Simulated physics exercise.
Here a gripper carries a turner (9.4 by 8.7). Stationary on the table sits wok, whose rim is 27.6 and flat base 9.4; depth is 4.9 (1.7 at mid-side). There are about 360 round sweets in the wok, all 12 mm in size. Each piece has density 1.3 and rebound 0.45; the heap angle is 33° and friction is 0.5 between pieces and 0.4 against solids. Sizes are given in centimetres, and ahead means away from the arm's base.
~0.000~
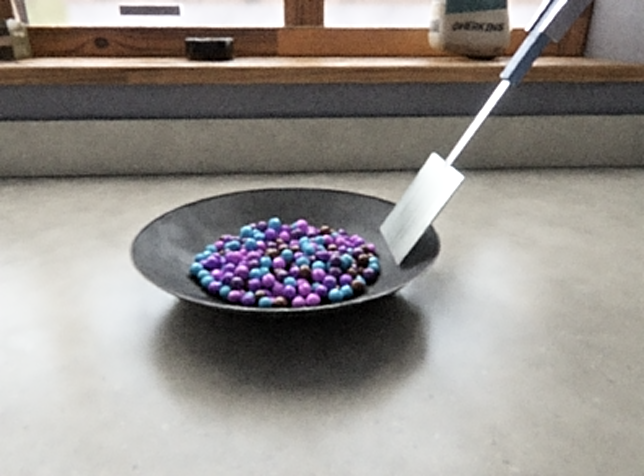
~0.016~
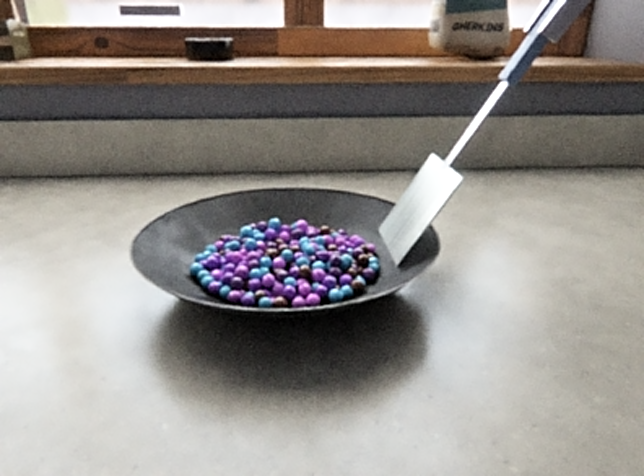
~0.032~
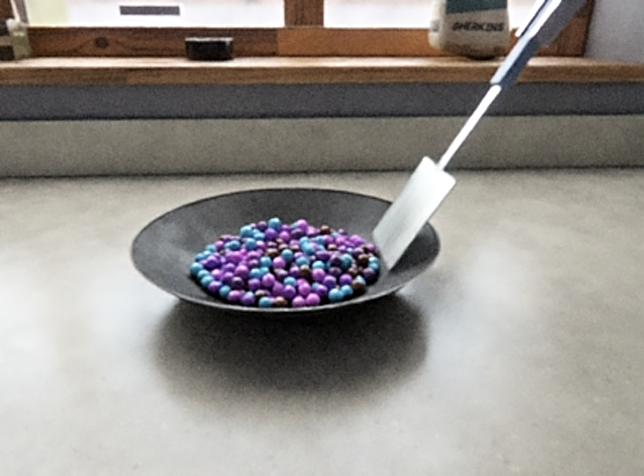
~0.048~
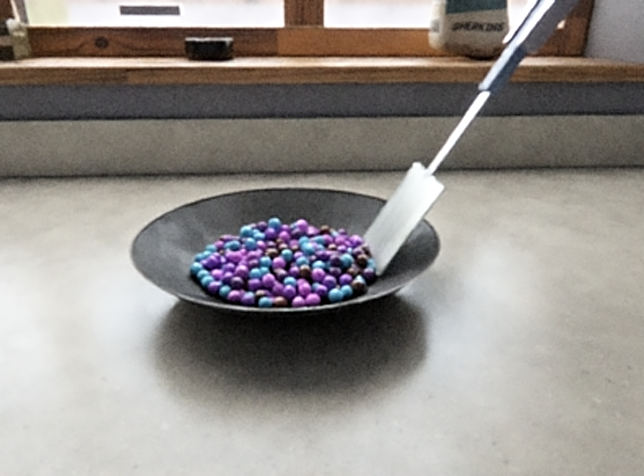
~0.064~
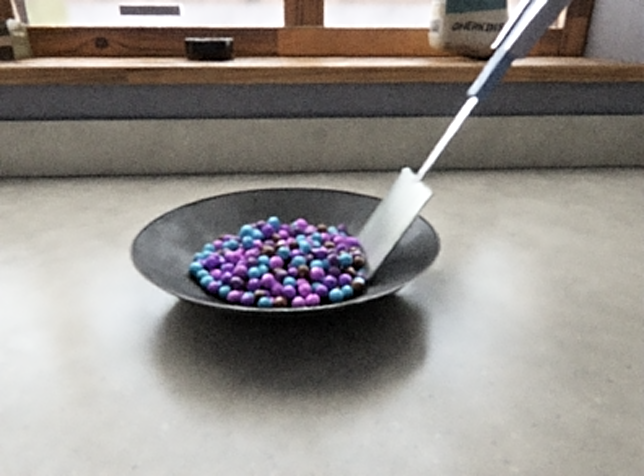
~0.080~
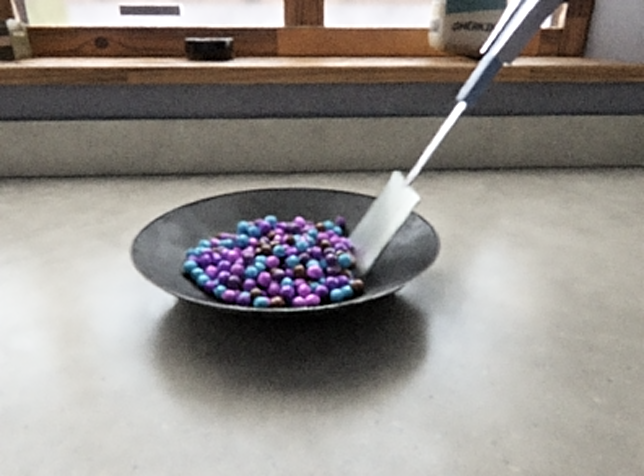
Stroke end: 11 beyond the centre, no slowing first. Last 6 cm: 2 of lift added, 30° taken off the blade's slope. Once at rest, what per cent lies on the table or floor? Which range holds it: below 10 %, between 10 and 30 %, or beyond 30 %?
The range beyond 30 %.
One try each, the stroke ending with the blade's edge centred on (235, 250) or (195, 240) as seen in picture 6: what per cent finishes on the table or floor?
The two tries give near 5 and near 20 in a hundred.
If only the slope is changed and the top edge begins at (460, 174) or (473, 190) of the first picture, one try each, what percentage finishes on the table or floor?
Around 45 per cent, then around 35 per cent.
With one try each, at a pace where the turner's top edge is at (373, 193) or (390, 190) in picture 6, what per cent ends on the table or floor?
Estimates: Near 65 %, near 55 %.
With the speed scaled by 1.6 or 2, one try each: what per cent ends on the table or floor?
Around 60 per cent, then around 70 per cent, would end on the table or floor.
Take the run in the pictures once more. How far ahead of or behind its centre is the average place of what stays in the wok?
Offset forward: Around 3.0 cm.
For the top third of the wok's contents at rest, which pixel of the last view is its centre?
Pixel estimate: About (225, 256).
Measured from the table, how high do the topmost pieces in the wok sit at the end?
Roughly 4.5 centimetres.
After 0.18 s, sloping 58°, highest piece 5 above the table; 364 in the wok.
After 0.29 s, sloping 50°, highest piece 7 above the table; 355 in the wok, 9 on the blade or in flight.
After 0.54 s, sloping 28°, highest piece 5 above the table; 223 in the wok, 139 on the table or floor, 2 on the blade or in flight.
After 1.59 s, sloping 28°, highest piece 4 above the table; 223 in the wok, 141 on the table or floor.
At rest, 223 in the wok, 141 on the table or floor. That is 39 % on the table or floor.
